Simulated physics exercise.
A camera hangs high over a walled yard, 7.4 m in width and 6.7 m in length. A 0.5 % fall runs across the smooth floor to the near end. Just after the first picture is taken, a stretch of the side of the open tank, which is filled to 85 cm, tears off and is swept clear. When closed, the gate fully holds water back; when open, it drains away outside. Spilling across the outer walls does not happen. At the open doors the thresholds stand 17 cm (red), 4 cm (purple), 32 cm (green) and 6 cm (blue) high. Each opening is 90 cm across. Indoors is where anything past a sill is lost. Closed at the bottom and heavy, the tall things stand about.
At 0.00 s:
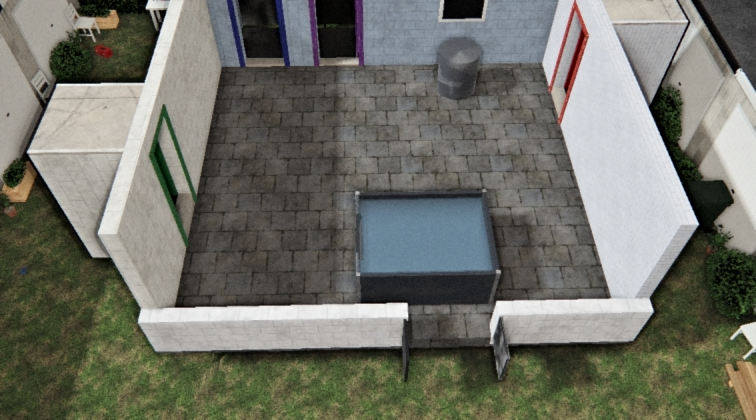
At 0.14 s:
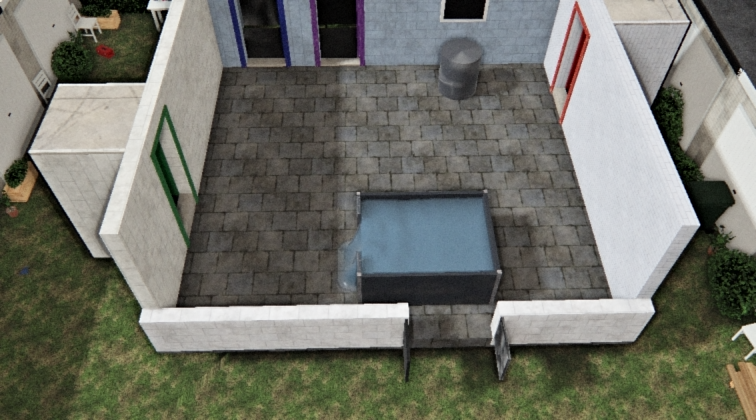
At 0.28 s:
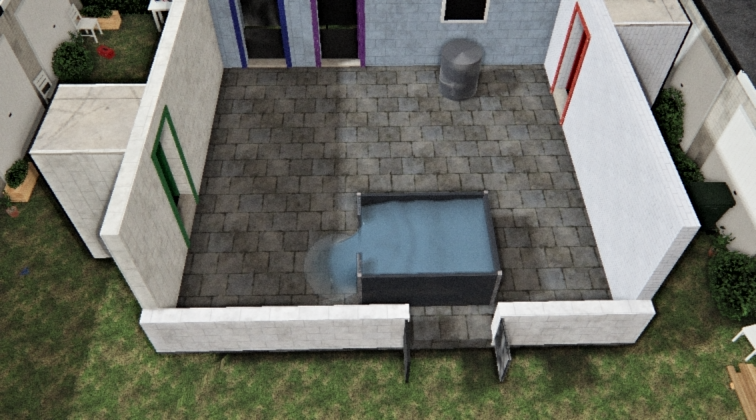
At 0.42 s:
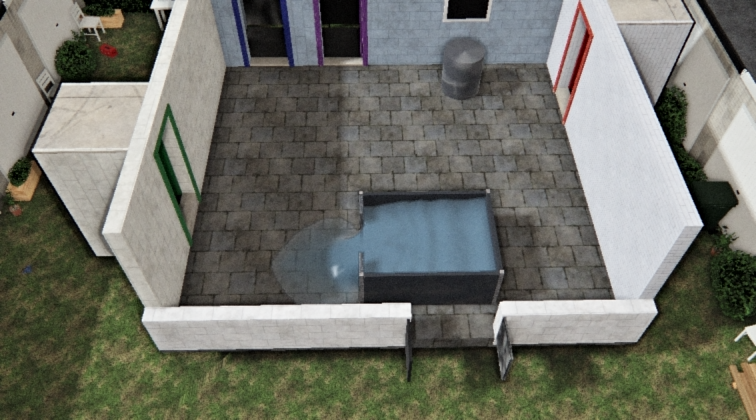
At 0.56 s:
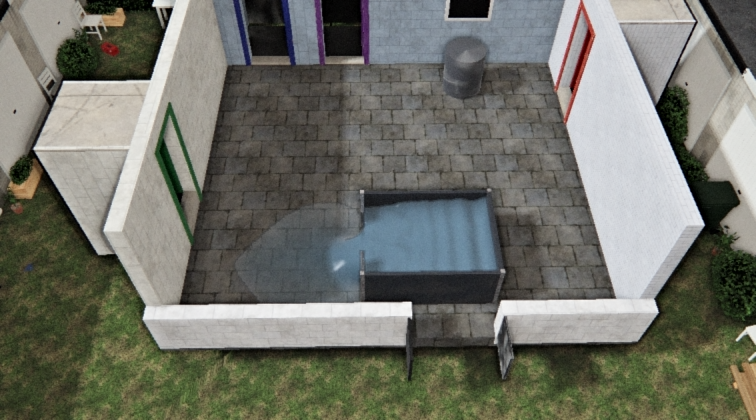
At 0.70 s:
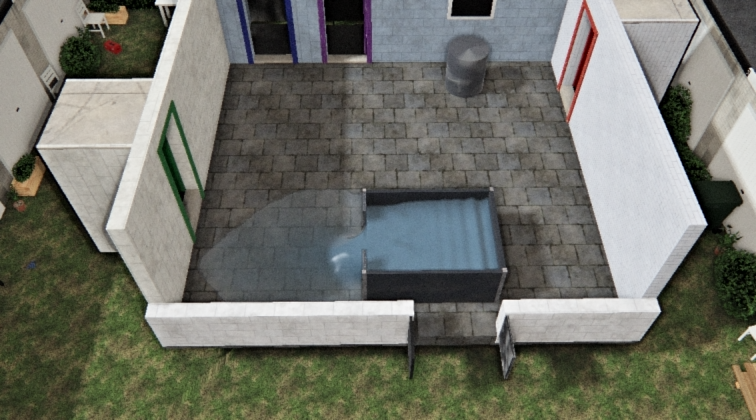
Water pours from the left side of the open tank and spreads leftward across the paving.
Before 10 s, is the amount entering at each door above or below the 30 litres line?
Red door below, purple door above, green door below, blue door above.
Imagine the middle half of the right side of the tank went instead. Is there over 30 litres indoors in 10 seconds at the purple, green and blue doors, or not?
Note: Purple short of the mark, green short of the mark, blue short of the mark.
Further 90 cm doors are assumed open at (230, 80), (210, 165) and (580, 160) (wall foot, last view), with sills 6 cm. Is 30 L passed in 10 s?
The first one exceeds it, the second one exceeds it, and the third one doesn't reach it.
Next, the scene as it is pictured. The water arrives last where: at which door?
Door: Red.
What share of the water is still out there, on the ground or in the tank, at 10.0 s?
Some 86 out of every hundred parts.
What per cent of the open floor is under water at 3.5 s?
Around 35 per cent wet.
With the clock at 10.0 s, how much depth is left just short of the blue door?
About 10.0 cm.
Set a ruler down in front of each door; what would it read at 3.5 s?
In centimetres, the red door has 0, the purple door 0, the green door 18 and the blue door 16.
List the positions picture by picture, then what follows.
In the first frame, the open tank at (424, 234) is whole and still, 85 cm deep.
In the second frame, the front is at (348, 286), 0.5 m from the gap at (361, 253); 0.3 m2 of floor is under water; 85 cm left at the back of the open tank.
In the third frame, water pours out at (362, 256) and has run 0.9 m, to (311, 279); typically 13 cm deep outside, 85 cm at the open tank's back.
In the fourth frame, the front is at (276, 267), 1.5 m from the gap at (364, 255); 2.1 m2 of floor is under water; 84 cm left at the back of the open tank.
In the fifth frame, the front is at (240, 263), 2.2 m from the gap at (365, 254); 4.0 m2 of floor is under water; 78 cm left at the back of the open tank.
In the sixth frame, water pours out at (367, 252) and has run 2.8 m, to (206, 270); typically 5 cm deep outside, 70 cm at the open tank's back.
After 1.4 s water covers 20 % of the floor and is deepest (53 cm) near (189, 326); red door not reached, purple door not reached, green door 28 cm at the sill, 0 L in, blue door not reached.
After 2.2 s water covers 25 % of the floor and is deepest (42 cm) near (223, 316); red door not reached, purple door not reached, green door 30 cm at the sill, 0 L in, blue door not reached.
After 3.5 s water covers 35 % of the floor and is deepest (25 cm) near (262, 261); red door not reached, purple door not reached, green door 18 cm at the sill, 0 L in, blue door 16 cm at the sill, 10 L in.
After 6.0 s water covers 55 % of the floor and is deepest (18 cm) near (178, 326); red door not reached, purple door 10 cm at the sill, 26 L in, green door 15 cm at the sill, 0 L in, blue door 17 cm at the sill, 147 L in.
After 10.0 s water covers 85 % of the floor and is deepest (12 cm) near (411, 63); red door 5 cm at the sill, 0 L in, purple door 6 cm at the sill, 61 L in, green door 10 cm at the sill, 0 L in, blue door 10 cm at the sill, 239 L in.
